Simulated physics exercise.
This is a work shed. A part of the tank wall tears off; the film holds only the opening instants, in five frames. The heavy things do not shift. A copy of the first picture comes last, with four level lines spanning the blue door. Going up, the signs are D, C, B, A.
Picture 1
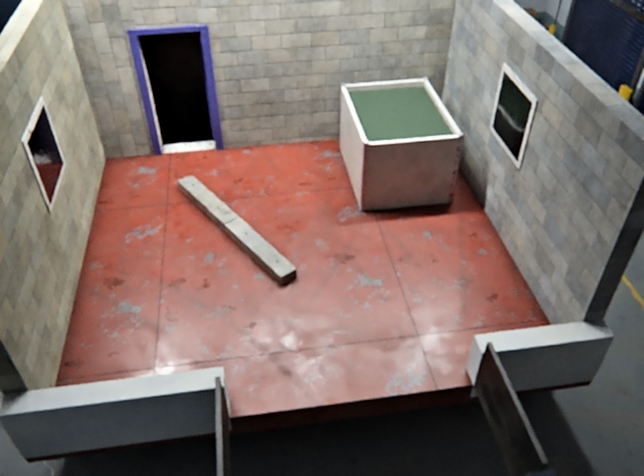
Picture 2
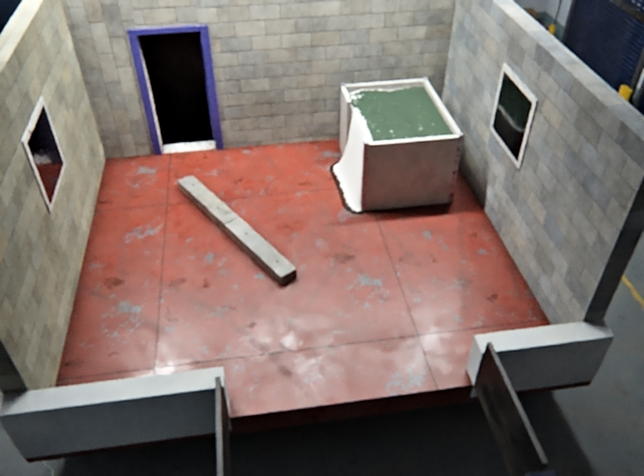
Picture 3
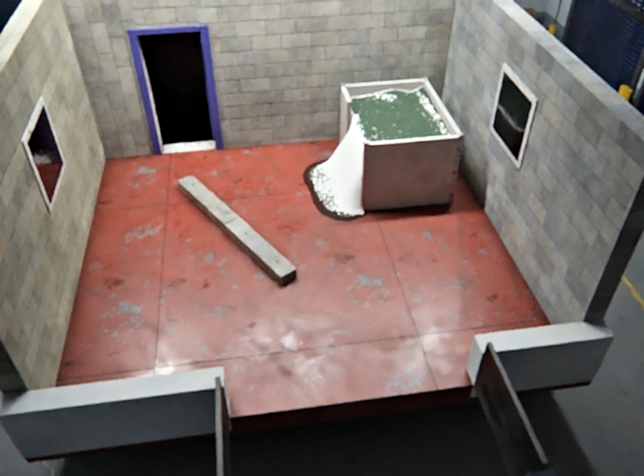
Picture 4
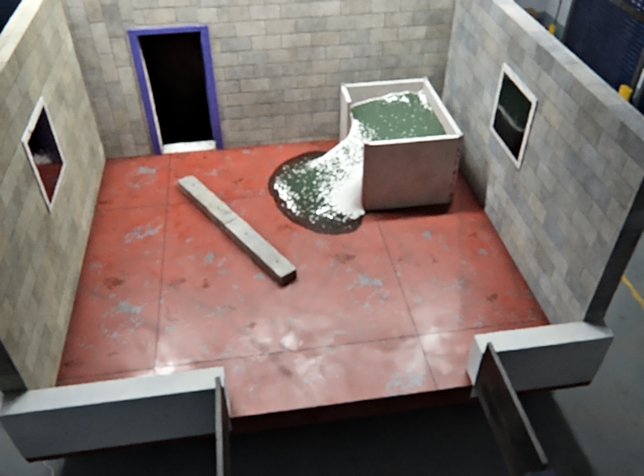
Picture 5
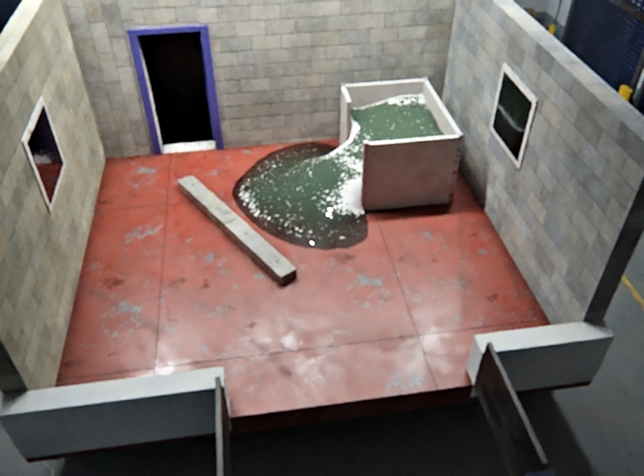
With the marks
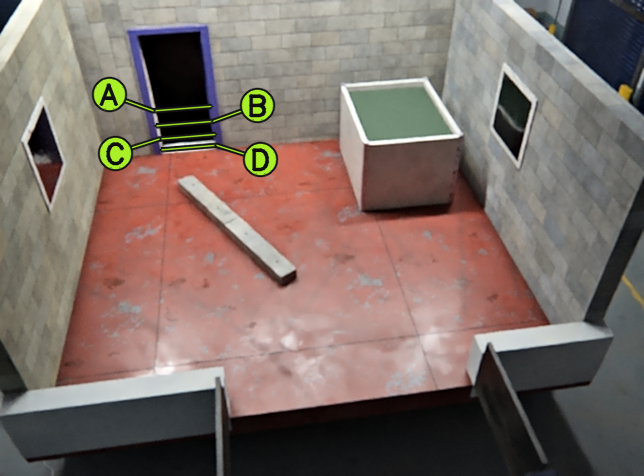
Green water pouring from the left side of a white tank, foaming and spreading leftward across the red floor of a shed.
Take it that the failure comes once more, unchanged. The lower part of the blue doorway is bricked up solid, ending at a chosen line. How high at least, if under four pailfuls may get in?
The answer is line C.
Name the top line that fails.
That is line D.
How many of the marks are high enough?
Three of the four.
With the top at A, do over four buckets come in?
No.
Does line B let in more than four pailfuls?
No, not at all.
On the marked copy, A at (182, 108); B at (185, 123); C at (187, 136); D at (189, 147); from the bottom up D, C, B, A.
With A, nothing gets over.
With B, nothing gets over.
With C, a splash gets over, under a bucket.
With D, some 20 bucketfuls get in.
